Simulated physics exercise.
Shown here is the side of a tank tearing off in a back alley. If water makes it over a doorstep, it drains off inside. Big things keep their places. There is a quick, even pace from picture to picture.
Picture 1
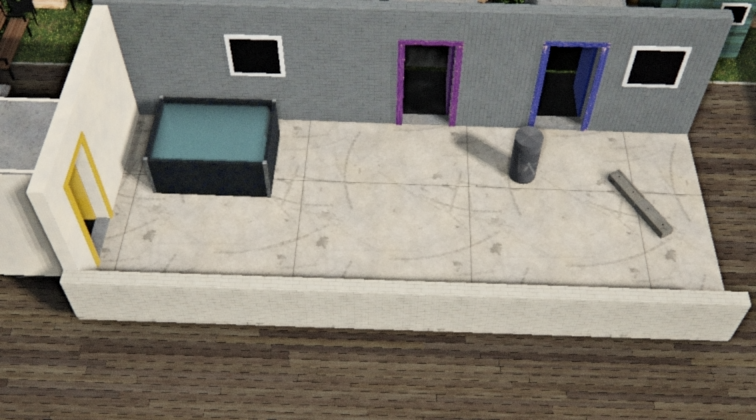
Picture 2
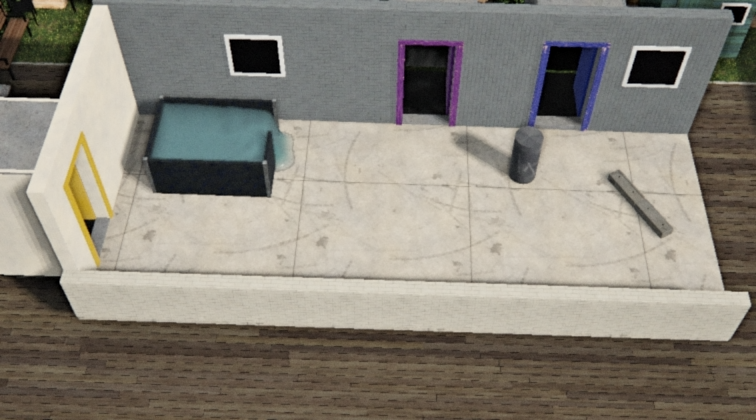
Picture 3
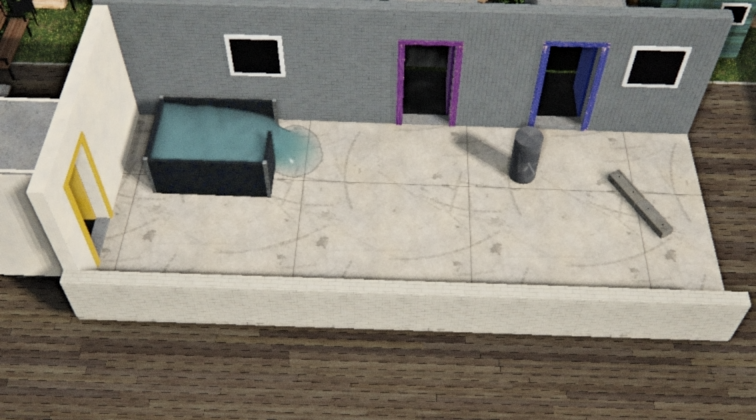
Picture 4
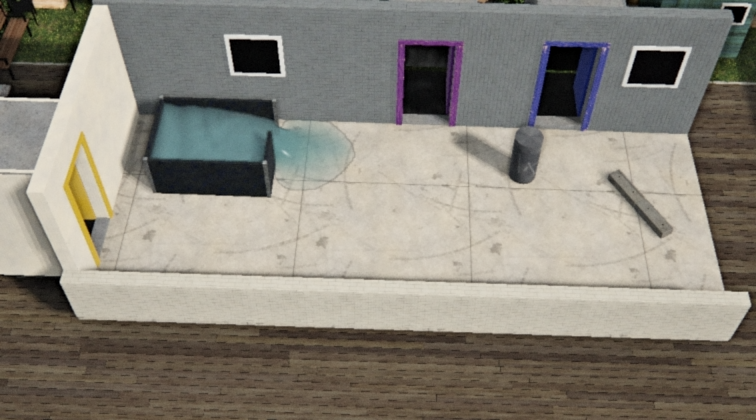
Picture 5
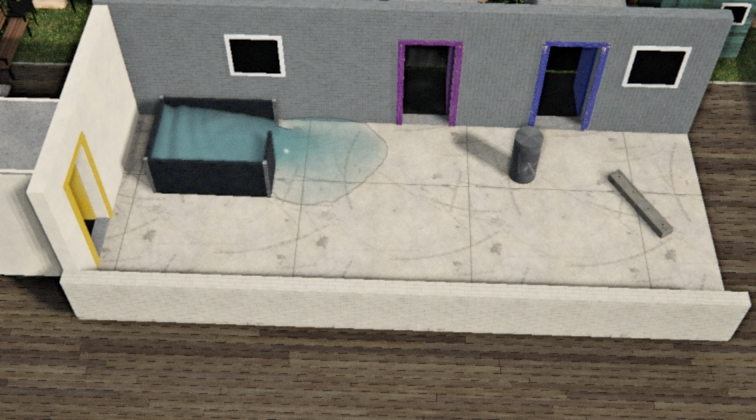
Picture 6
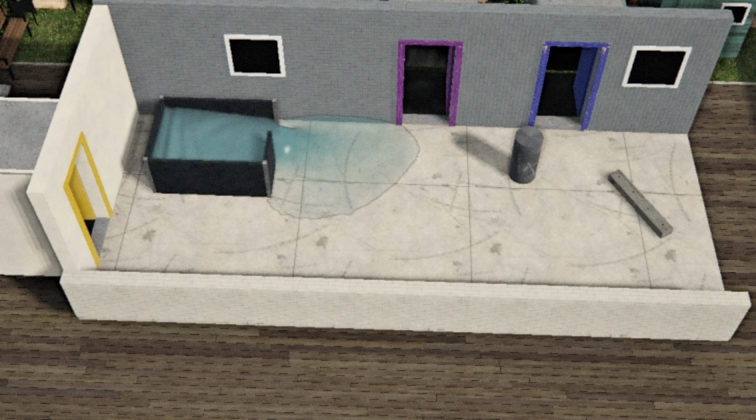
Blue-green water poured out of the right side of a dark, open-topped tank and spread across the pale floor in a widening puddle, while the gray cylinder and the beam stayed still.
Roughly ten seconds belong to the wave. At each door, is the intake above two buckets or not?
Yellow door: Not above, purple door: Above, blue door: Not above.
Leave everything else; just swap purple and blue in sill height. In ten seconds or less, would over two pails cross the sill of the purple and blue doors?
One by one: The purple door keeps below it; the blue door takes more.
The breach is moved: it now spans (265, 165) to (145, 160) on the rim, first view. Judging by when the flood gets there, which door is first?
The yellow door.
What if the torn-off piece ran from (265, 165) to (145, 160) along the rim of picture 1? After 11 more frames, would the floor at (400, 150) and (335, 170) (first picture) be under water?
Untouched; untouched.
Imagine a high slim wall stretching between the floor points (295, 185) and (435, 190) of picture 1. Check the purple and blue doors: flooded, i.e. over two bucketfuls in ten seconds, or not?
Note - purple: Past threshold; blue: Past threshold.
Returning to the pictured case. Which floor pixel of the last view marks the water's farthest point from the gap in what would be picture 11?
The farthest point of the front sits at (533, 133).
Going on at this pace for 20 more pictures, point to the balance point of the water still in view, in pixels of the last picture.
Centre of the water: Near (371, 179).
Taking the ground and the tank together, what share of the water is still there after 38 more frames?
My reading is around 70 percent.
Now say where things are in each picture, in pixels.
The water tank at (212, 133) is whole and still, in the first picture.
The front is at (283, 167), out from the gap at (273, 140), in the second picture.
Water pours out at (273, 140) and has run to (316, 161), in the third picture.
Water pours out at (273, 141) and has run to (350, 148), in the fourth picture.
Water pours out at (273, 141) and has run to (382, 147), in the fifth picture.
Water pours out at (273, 141) and has run to (413, 145), in the sixth picture.
A moment on, water covers 25 % of the floor; the yellow door not reached, the purple door under two buckets in, the blue door not reached.
Next, water covers 45 % of the floor; the yellow door not reached, the purple door under two buckets in, the blue door wet at the sill, nothing in.
Then, water covers 65 % of the floor; the yellow door not reached, the purple door over two buckets in, the blue door wet at the sill, nothing in.
Later, water covers 65 % of the floor; the yellow door not reached, the purple door over two buckets in, the blue door under two buckets in.
In the end, water covers 60 % of the floor; the yellow door not reached, the purple door over two buckets in, the blue door under two buckets in.
